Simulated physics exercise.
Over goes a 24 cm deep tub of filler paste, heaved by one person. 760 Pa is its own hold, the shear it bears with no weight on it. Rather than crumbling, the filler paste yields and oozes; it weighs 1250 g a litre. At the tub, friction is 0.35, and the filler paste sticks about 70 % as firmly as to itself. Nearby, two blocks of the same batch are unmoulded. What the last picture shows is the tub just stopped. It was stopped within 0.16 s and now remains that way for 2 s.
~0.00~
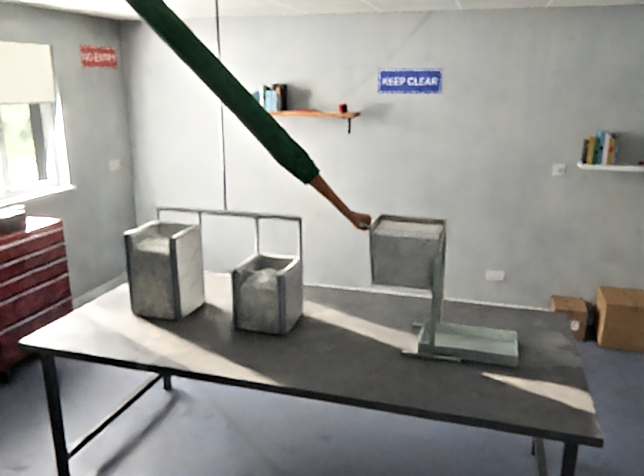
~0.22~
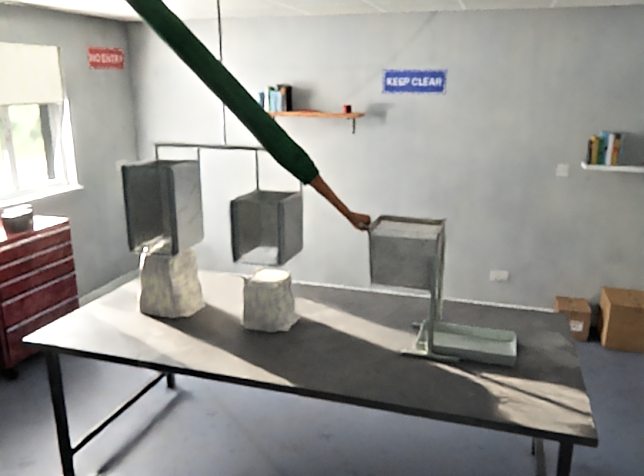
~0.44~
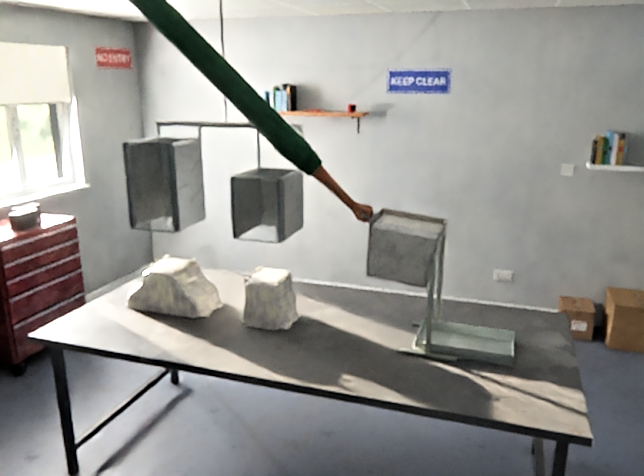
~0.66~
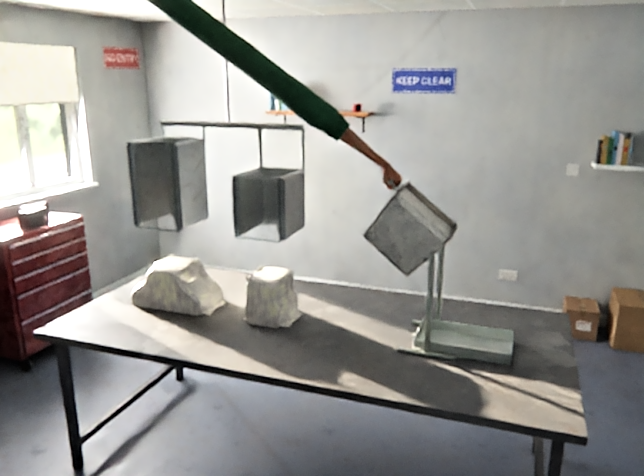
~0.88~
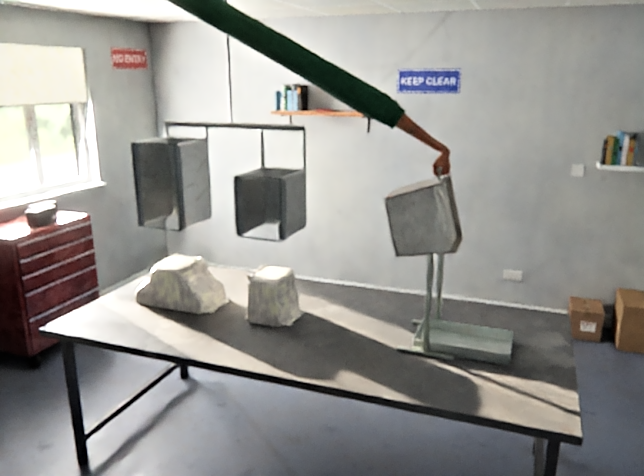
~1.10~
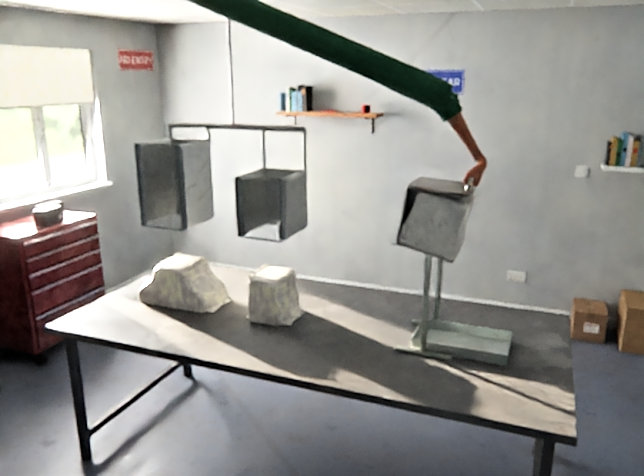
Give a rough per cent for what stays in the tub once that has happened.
Roughly 31 per cent stays in the tub.
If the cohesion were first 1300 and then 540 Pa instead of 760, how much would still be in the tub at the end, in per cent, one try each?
The answers, in order, are 40 % and 20 %.
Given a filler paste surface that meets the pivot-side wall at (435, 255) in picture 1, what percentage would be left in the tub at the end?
That gives some 50 %.
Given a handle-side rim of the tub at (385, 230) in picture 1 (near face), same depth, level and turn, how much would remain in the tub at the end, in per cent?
About 60 per cent.
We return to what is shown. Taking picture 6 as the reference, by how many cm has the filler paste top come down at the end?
Roughly 16 cm.
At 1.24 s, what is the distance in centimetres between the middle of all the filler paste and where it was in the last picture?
Around 7 centimetres.
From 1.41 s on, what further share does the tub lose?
About 8 percent.
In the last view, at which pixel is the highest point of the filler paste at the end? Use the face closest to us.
The highest point sits at around (435, 231).
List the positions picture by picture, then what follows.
Handle-side rim at (371, 227), tilt 0 degrees; top of the filler paste at (375, 234); blocks stand 36 cm, 23 cm (left to right), in the first picture.
Handle-side rim at (369, 228), tilt 0 degrees; top of the filler paste at (373, 234); blocks stand 32 cm, 23 cm (left to right), in the second picture.
Handle-side rim at (372, 220), tilt 7 degrees; top of the filler paste at (376, 227); blocks stand 23 cm, 23 cm (left to right), in the third picture.
Handle-side rim at (398, 193), tilt 39 degrees; top of the filler paste at (396, 200); blocks stand 22 cm, 22 cm (left to right), in the fourth picture.
Handle-side rim at (442, 185), tilt 76 degrees; top of the filler paste at (435, 189); blocks stand 22 cm, 22 cm (left to right), in the fifth picture.
Handle-side rim at (468, 197), tilt 99 degrees; top of the filler paste at (422, 193); blocks stand 22 cm, 22 cm (left to right), in the sixth picture.
After 1.24 s, the tub is at 99 degrees and holds 71 %.
After 1.41 s, the tub is at 99 degrees and holds 39 %.
After 1.58 s, the tub is at 99 degrees and holds 32 %.
After 1.75 s, the tub is at 99 degrees and holds 31 %.
After 3.10 s, at the end, the tub is at 99 degrees and holds 31 %.
